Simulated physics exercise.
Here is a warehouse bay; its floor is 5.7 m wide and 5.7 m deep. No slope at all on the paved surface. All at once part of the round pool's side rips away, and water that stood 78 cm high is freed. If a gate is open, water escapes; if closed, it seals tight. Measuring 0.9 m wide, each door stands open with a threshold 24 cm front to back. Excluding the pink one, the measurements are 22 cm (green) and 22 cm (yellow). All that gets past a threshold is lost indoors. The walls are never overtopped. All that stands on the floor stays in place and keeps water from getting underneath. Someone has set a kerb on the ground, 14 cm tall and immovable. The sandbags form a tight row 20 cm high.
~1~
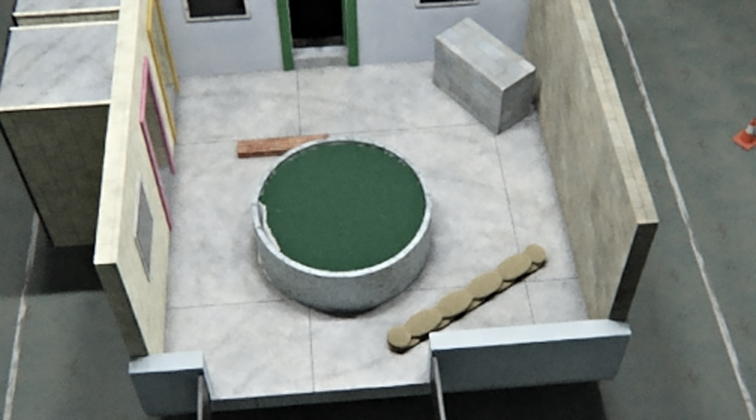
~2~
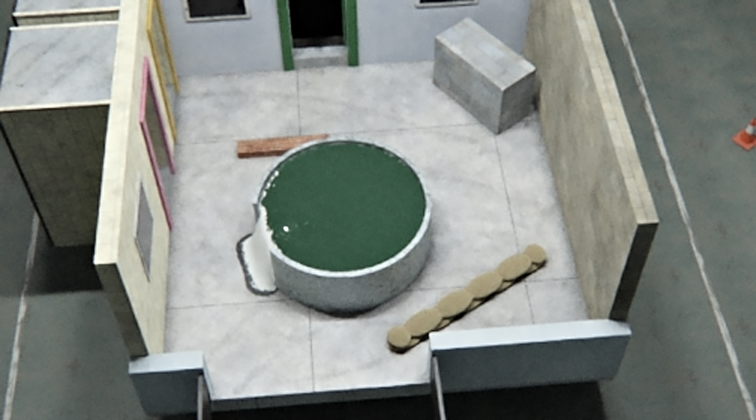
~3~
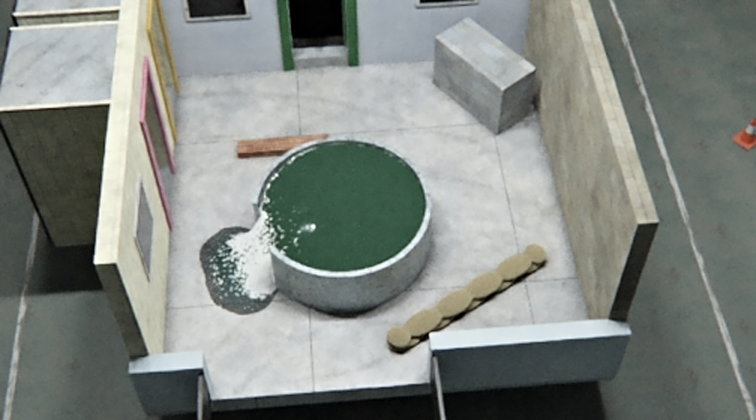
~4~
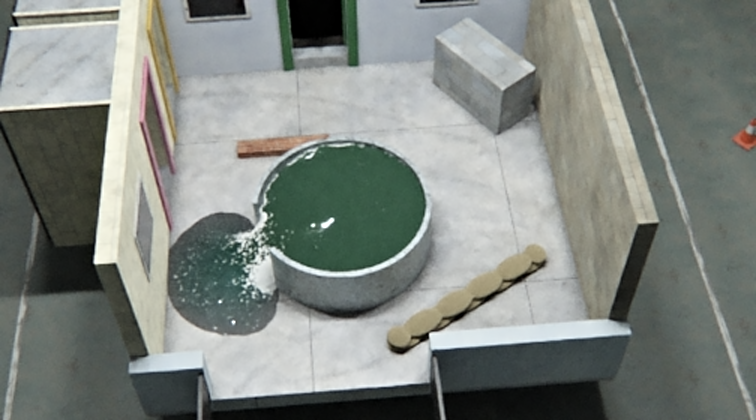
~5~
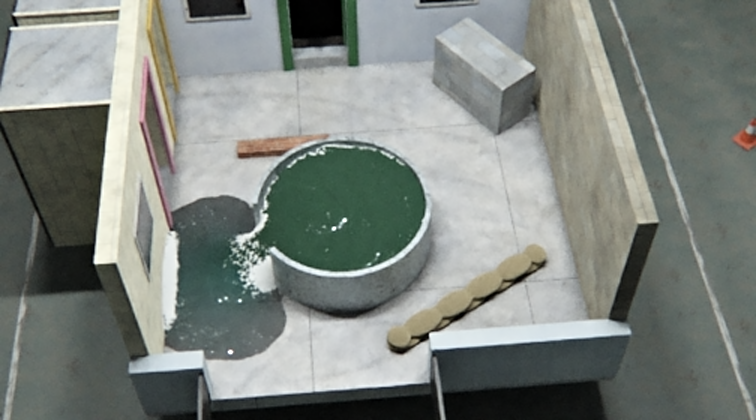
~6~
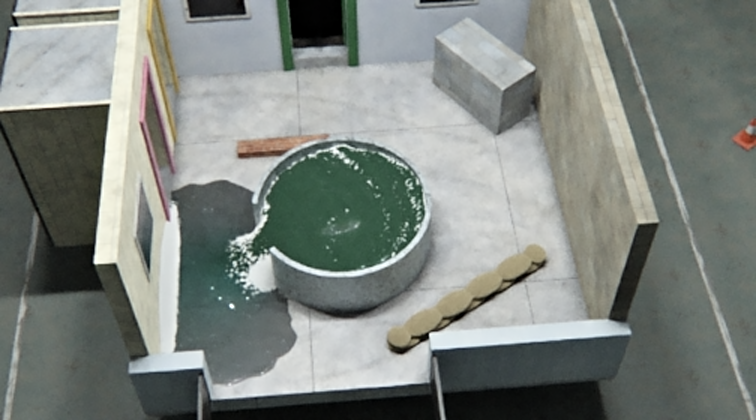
Green water bursting from the left side of a round pool, spreading across the pale floor and reaching the left wall.
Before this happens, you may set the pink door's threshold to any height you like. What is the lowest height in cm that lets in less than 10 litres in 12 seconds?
15 cm.
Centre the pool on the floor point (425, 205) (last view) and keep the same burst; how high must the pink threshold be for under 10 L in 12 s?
It should be around 24 cm high.
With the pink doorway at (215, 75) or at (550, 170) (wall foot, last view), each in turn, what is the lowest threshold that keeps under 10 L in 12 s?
19 and 9.0 cm.
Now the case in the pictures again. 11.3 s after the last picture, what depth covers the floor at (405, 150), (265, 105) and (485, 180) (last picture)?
Approx. 7 / 5 / 8 cm.
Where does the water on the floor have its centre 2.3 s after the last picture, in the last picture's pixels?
My guess is close to (293, 245).
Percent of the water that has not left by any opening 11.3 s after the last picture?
Some 66 %.
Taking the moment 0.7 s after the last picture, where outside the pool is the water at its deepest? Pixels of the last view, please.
At about pixel (163, 387).
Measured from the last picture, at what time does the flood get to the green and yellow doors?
The green door at 2.0 s, the yellow door at 0.7 s.
Then, 0.7 s after the last picture water covers 20 % of the floor, deepest (62 cm) near (163, 387); 19 cm at the pink door, 0 litres in over its 22 cm threshold.
Then, 2.3 s after the last picture water covers 50 % of the floor, deepest (34 cm) near (181, 293); 14 cm at the pink door, 1 litre in over its 22 cm threshold.
Then, 11.3 s after the last picture water covers 95 % of the floor, deepest (10 cm) near (163, 387); 4 cm at the pink door, 1 litre in over its 22 cm threshold.
At the pink door as built, the water peaked near 19 cm, 0.7 s after the last picture.
Run again over the same 12 s with other heights there, 17 litres in over 13 cm, 4 litres over 17.5 cm. The limit of 10 litres is kept from about 15 cm up.
